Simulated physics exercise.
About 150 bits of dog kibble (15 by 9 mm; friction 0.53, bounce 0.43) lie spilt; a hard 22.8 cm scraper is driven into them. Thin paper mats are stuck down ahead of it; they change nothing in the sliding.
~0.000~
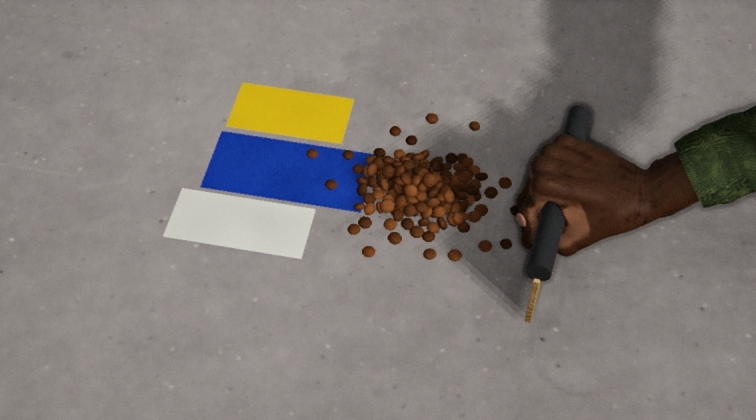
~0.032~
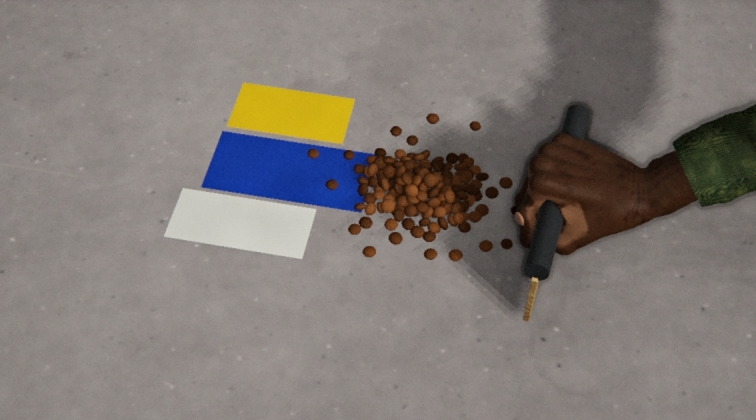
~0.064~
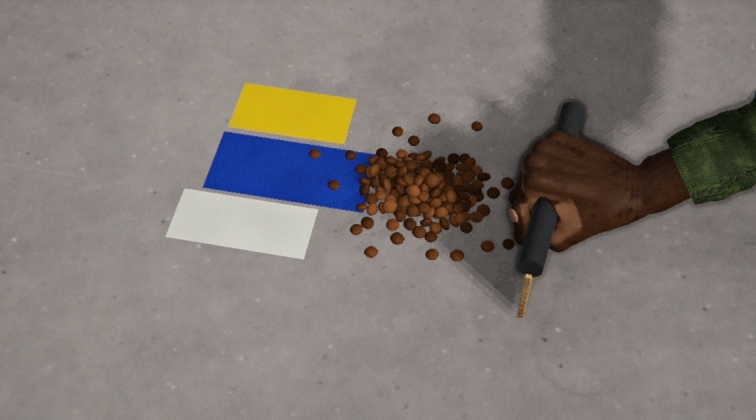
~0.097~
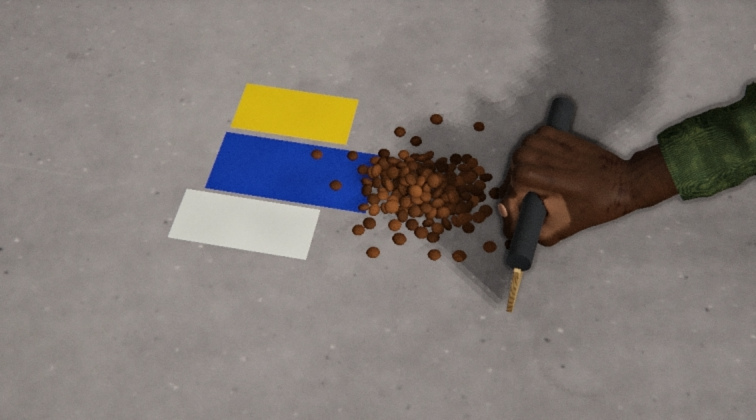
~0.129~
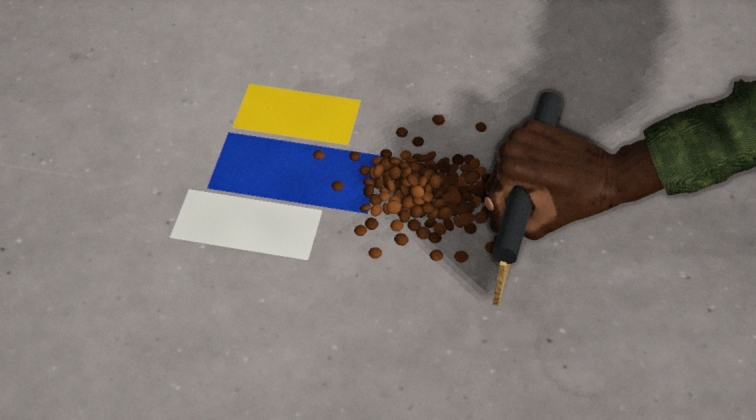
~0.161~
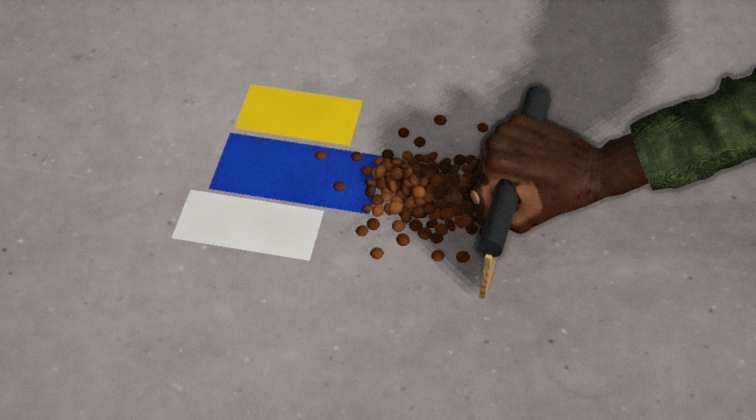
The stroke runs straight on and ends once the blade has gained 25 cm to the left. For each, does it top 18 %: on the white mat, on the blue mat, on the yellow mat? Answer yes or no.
On the white mat: No; on the blue mat: Yes; on the yellow mat: Yes.
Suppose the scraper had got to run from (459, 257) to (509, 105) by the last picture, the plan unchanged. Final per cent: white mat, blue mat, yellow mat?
White mat 10, blue mat 40, yellow mat 25.
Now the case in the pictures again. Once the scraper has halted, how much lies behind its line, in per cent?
Some 5 per cent.
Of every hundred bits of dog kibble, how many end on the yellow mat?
Roughly 30 per cent.
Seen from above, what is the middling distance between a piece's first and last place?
Roughly 16 cm.
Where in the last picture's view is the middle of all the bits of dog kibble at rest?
Near (295, 145).
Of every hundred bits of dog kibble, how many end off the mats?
Some 20 per cent.
After 0.39 s, scraper 18 cm from its start, spill 17 cm wide; blue mat 40 %, off the mats 60 %.
Then, at 0.61 s, scraper 27 cm from its start, spill 21 cm wide; white mat 5 %, blue mat 40 %, yellow mat 30 %, off the mats 20 %.
Then, at 0.81 s, scraper 27 cm from its start, spill 22 cm wide; white mat 10 %, blue mat 40 %, yellow mat 30 %, off the mats 20 %.
In the end, at 1.1 s, white mat 10 %, blue mat 40 %, yellow mat 30 %, off the mats 20 %.
